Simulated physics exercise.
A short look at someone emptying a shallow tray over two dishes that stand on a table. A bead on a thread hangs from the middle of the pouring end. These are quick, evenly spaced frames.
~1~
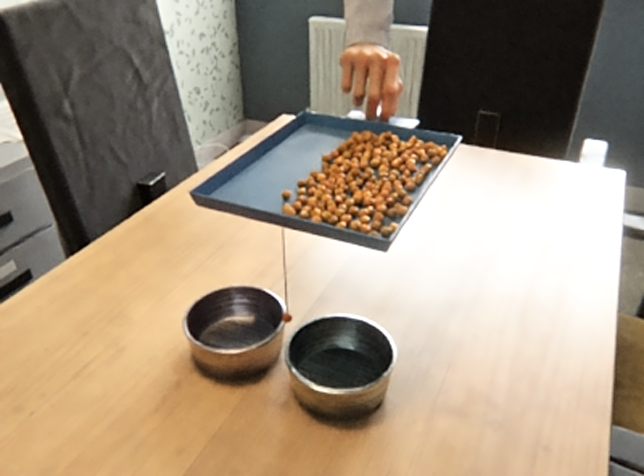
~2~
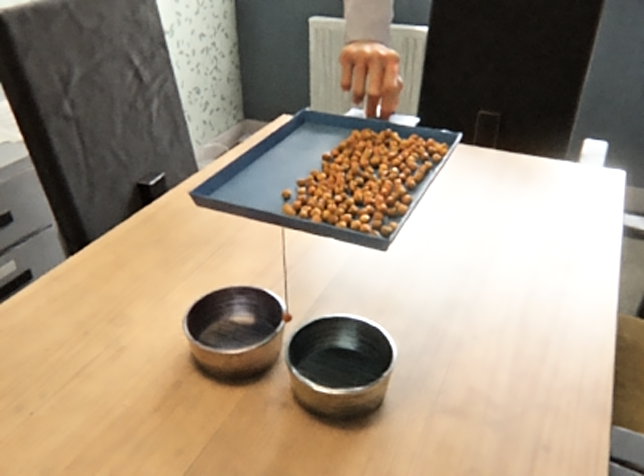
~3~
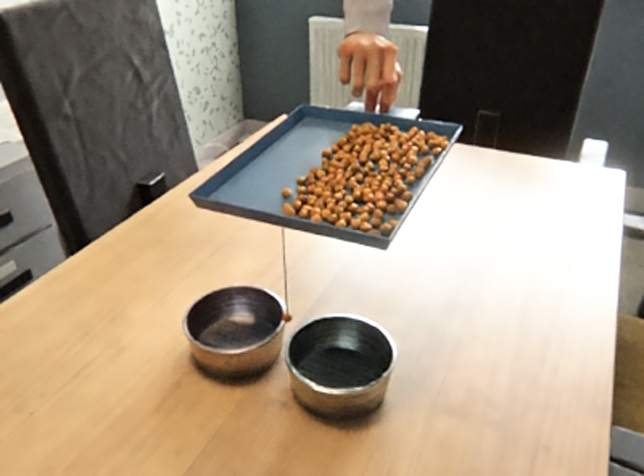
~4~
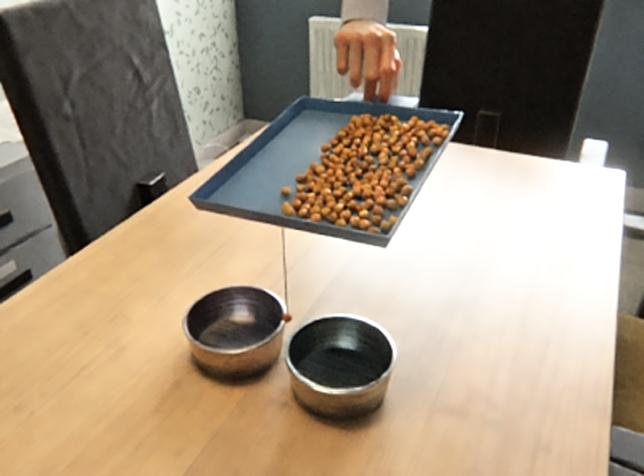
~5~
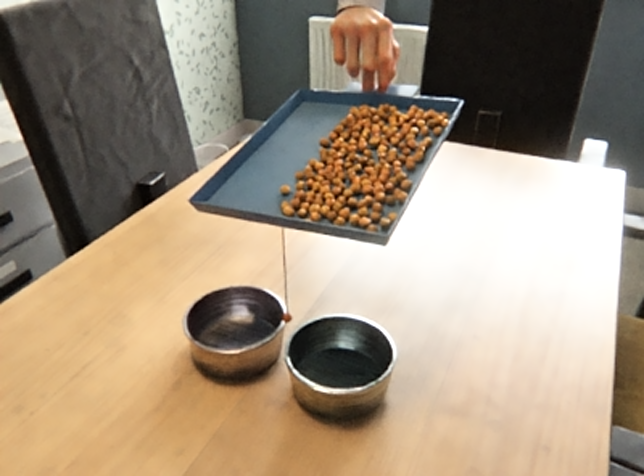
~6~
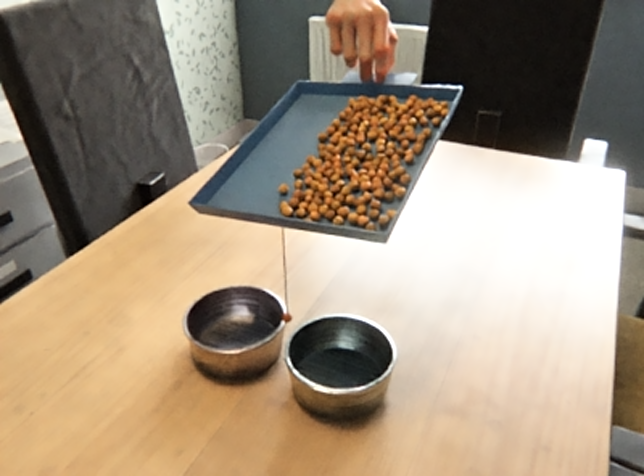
In the video, a hand at the far side of a shallow blue tray of roasted chickpeas gradually raises that end above two round metal dishes on a wooden table, while the near edge dips slightly toward the left corner.
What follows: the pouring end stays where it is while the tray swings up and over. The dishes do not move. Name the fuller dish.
Fuller: The left-hand dish.
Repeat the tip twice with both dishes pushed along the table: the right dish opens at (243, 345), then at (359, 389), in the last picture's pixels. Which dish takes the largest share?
First the dish on the right, then the left dish.
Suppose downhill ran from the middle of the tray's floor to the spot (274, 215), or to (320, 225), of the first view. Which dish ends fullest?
One: The left dish. Two: The dish on the right.
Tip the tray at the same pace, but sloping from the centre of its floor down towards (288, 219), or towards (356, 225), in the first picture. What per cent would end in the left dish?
In turn 20 and 0 in a hundred.
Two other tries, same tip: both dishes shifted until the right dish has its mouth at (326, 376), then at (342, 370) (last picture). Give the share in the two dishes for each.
About 70 and 70 per cent.
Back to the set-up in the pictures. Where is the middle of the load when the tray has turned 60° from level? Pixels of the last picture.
Close to (262, 184).
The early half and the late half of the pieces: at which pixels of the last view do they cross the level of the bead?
At about (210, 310), then at (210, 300).
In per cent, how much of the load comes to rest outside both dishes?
About 30 per cent.
Shortly afterwards, tray tipped steeply; all but a few on the tray; only a few outside both; only a few in the air.
Next, tray tipped right over; a little on the tray; near half in the left dish; a little outside both; near a quarter in the air.
Some moments later, tray tipped past a quarter turn; the bulk in the left dish; near a quarter outside both.
In the end, tray tipped past a quarter turn; none at all in the right dish; the bulk in the left dish; near a quarter outside both.
